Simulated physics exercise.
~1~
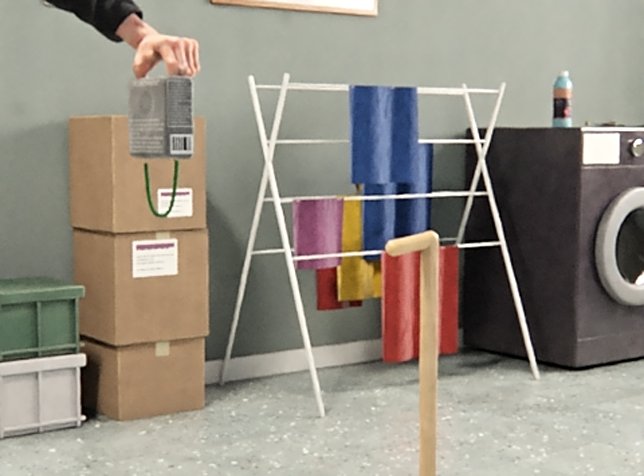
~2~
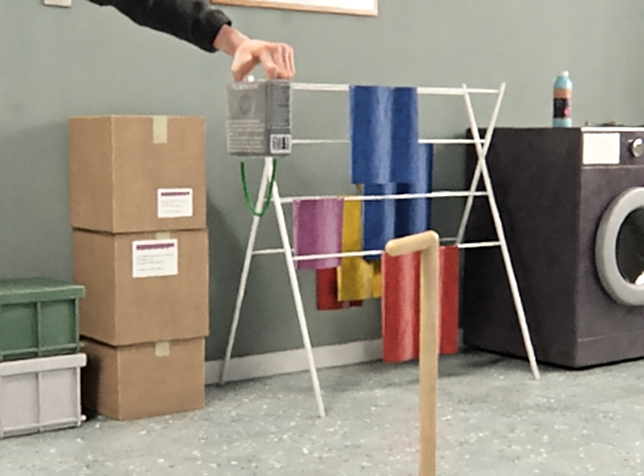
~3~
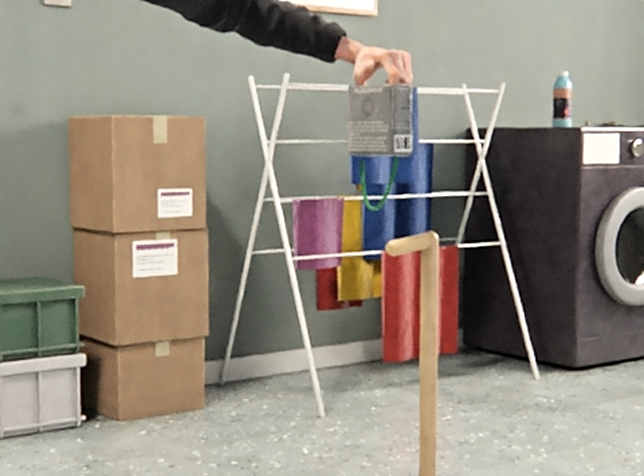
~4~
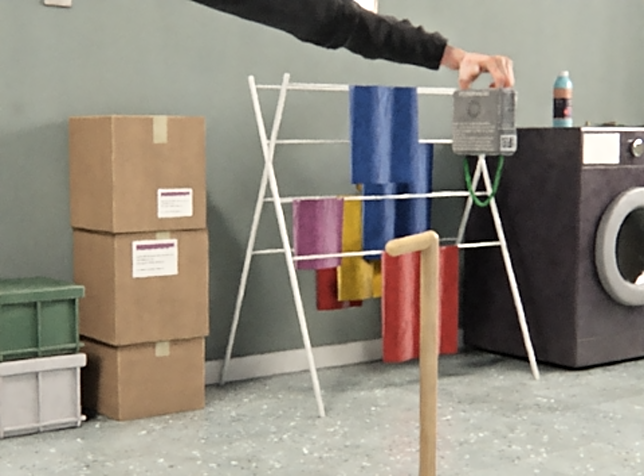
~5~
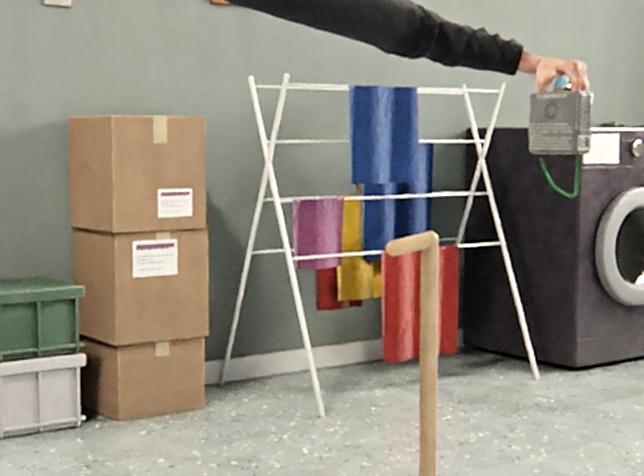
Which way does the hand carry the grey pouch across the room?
The hand carries the grey pouch to the right, from beside the stacked cardboard boxes towards the washing machine.
Hand carrying a grey pouch with a green loop rightward past a drying rack and wooden post, passing clear.
